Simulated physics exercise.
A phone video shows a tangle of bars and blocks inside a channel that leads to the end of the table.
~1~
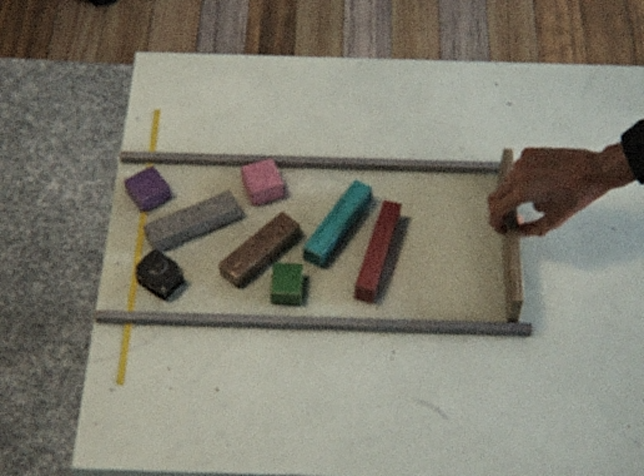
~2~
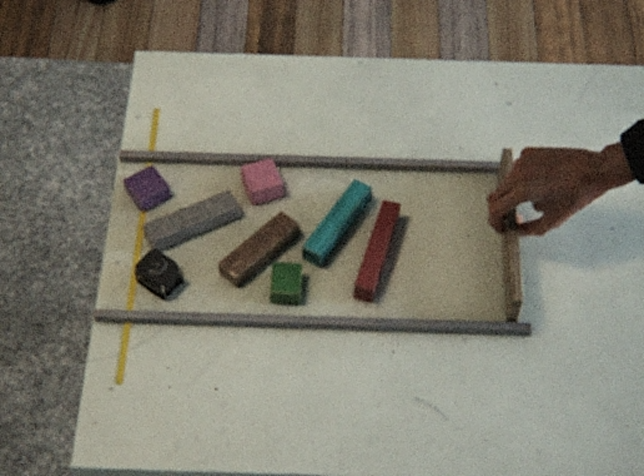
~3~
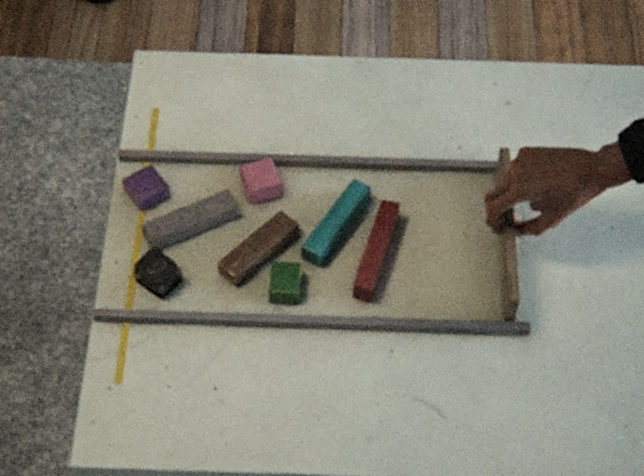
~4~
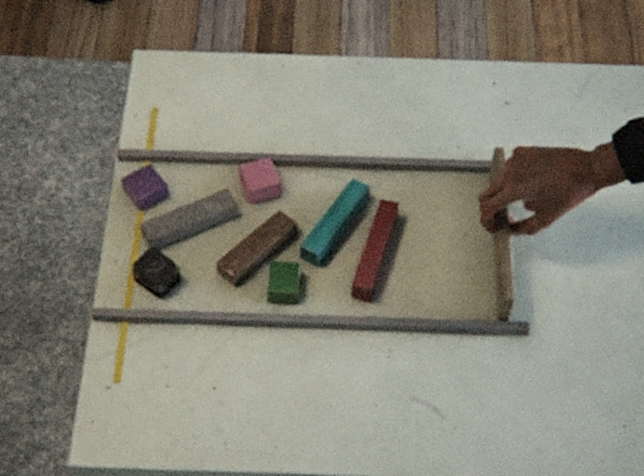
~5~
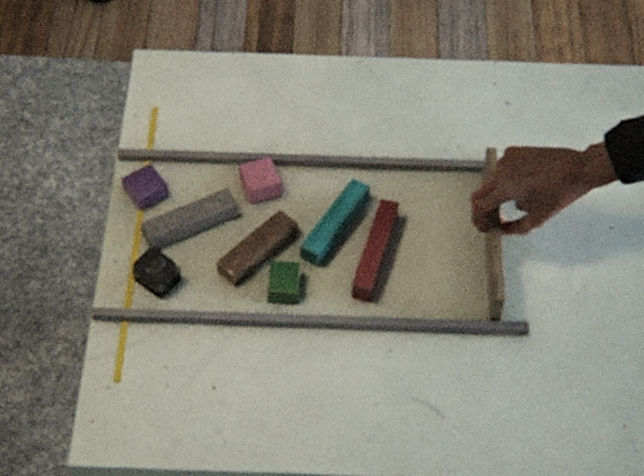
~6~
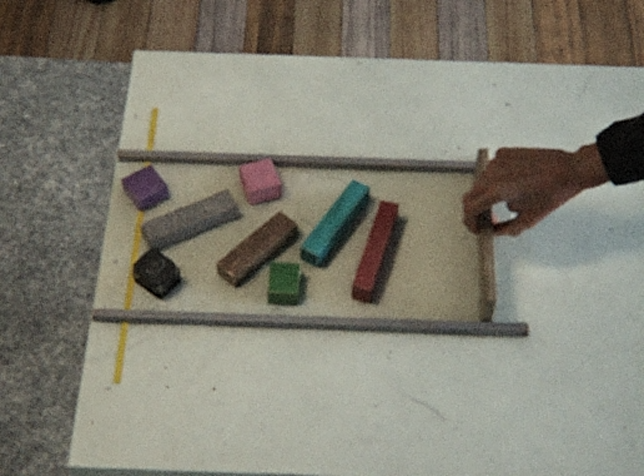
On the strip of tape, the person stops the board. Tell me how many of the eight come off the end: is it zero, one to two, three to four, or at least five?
It is at least five.
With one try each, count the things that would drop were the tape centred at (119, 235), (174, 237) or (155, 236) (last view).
7, 3, 5.
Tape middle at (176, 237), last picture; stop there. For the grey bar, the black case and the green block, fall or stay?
The grey bar: It is gone. The black case: It is gone. The green block: It is still there.
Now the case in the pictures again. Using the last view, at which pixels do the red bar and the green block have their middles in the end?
They come to rest around (126, 243) and (95, 281).
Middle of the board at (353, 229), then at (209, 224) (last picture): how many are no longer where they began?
It comes to 2 for the first spot, 8 for the other.
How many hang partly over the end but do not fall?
That'd be 2.
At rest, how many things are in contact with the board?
The count is 1.
Soon after, none off yet; purple block at rest near (145, 188); black case at rest near (156, 274); grey bar at rest near (190, 220).
Then, none off yet; purple block at rest near (145, 188); black case moving near (144, 274); grey bar moved a little near (157, 220).
At rest, the number that fall off is five or more; fallen, brown bar, pink block, grey bar, black case and purple block.
